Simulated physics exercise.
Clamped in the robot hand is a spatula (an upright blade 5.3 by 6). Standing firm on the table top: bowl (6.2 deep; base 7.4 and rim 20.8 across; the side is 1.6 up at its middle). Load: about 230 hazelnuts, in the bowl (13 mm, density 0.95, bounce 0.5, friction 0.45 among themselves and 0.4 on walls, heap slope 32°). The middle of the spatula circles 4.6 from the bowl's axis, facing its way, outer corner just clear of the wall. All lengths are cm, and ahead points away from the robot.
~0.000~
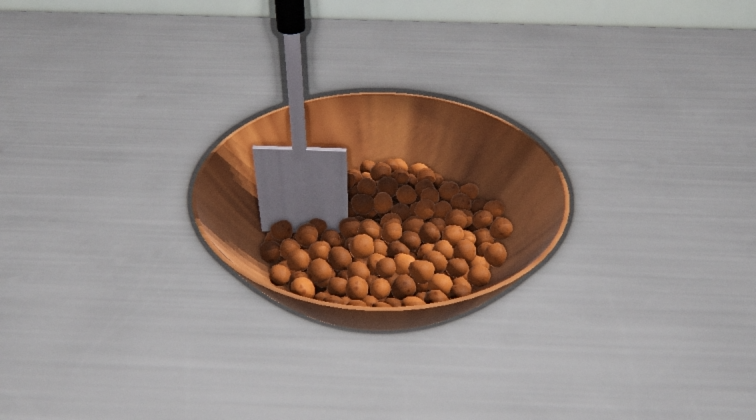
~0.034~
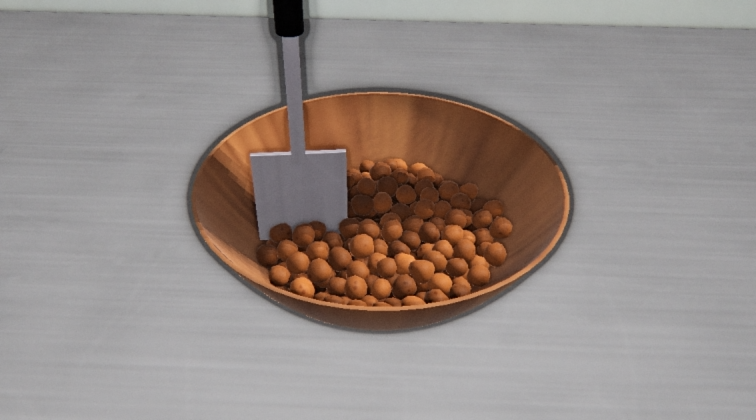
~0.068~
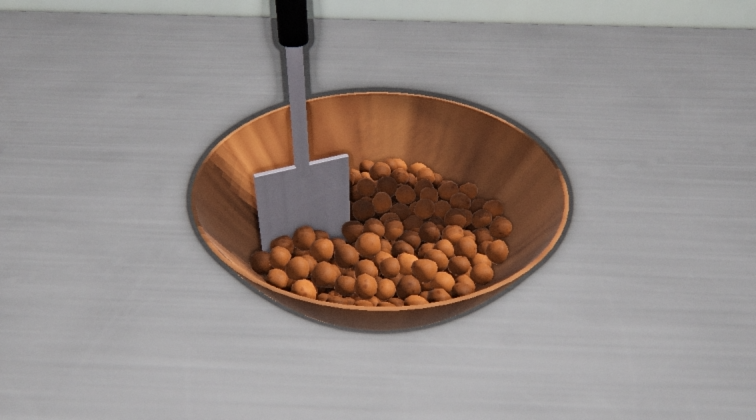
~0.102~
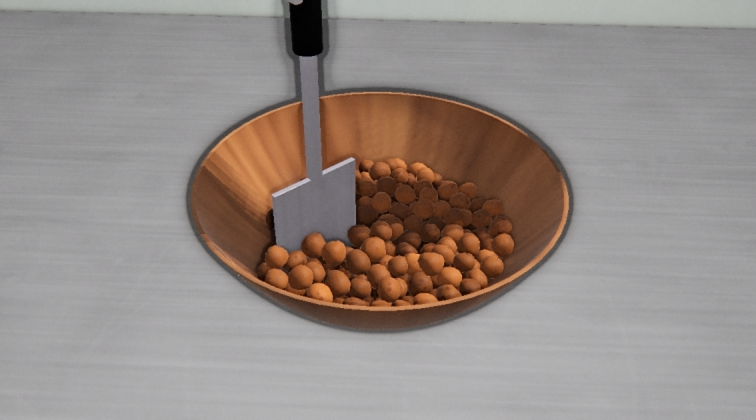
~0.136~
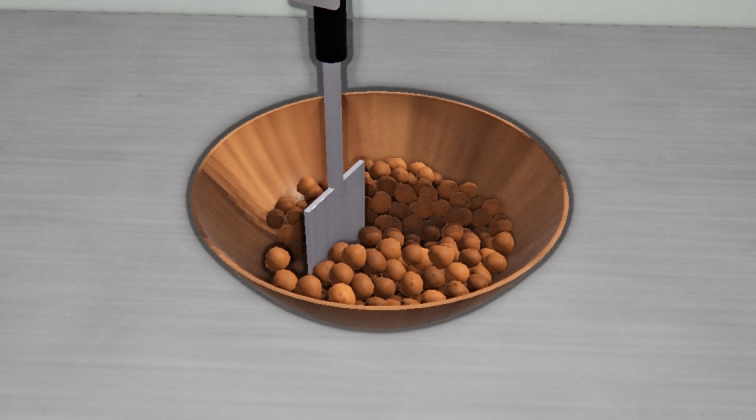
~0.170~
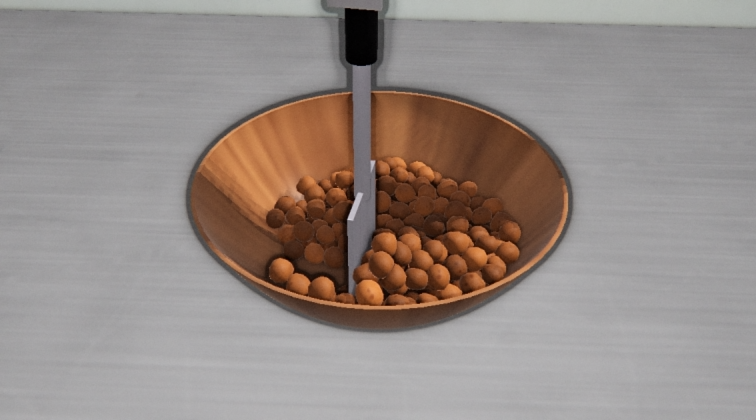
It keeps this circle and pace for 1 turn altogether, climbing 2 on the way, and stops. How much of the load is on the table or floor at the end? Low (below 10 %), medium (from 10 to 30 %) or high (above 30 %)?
On the table or floor the share is low, below 10 %.
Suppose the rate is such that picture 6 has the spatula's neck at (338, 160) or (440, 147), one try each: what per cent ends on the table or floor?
About 0 and 20 per cent.
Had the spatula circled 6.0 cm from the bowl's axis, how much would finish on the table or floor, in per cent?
In that case some 0 per cent.
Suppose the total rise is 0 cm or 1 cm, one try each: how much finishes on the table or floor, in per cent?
Some 10 and 5 per cent.
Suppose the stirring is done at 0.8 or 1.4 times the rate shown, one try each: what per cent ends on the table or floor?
Some 0 and 10 per cent.
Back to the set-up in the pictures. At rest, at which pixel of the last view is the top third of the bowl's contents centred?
Near (340, 204).
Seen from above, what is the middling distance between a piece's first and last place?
Roughly 4 cm.
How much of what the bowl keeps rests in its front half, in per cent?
Some 45 per cent.
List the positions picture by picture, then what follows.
The first frame shows the spatula neck at (298, 125), 0° round; upper third of the load around (387, 226), from x 270 to 500, top at y 170; 230 in the bowl.
The second frame shows the spatula neck at (297, 129), 8° round; upper third of the load around (387, 226), from x 270 to 500, top at y 170.
The third frame shows the spatula neck at (300, 141), 26° round; upper third of the load around (382, 232), from x 265 to 500, top at y 170.
The fourth frame shows the spatula neck at (313, 152), 44° round; upper third of the load around (387, 246), from x 270 to 505, top at y 165.
The fifth frame shows the spatula neck at (335, 160), 63° round; upper third of the load around (390, 255), from x 275 to 505, top at y 165.
The sixth frame shows the spatula neck at (362, 163), 81° round; upper third of the load around (409, 252), from x 275 to 510, top at y 165; 230 in the bowl.
After 0.37 s, 188° round, highest piece 8 above the table; 228 in the bowl, 2 in flight or on the tool.
After 0.57 s, 296° round, highest piece 7 above the table; 225 in the bowl, 4 on the table or floor, 1 in flight or on the tool.
After 0.87 s, 0° round, highest piece 5 above the table; 225 in the bowl, 5 on the table or floor.
After 1.57 s, 0° round, highest piece 5 above the table; 225 in the bowl, 5 on the table or floor.
In the end, 225 in the bowl, 5 on the table or floor. That is 2 % on the table or floor.
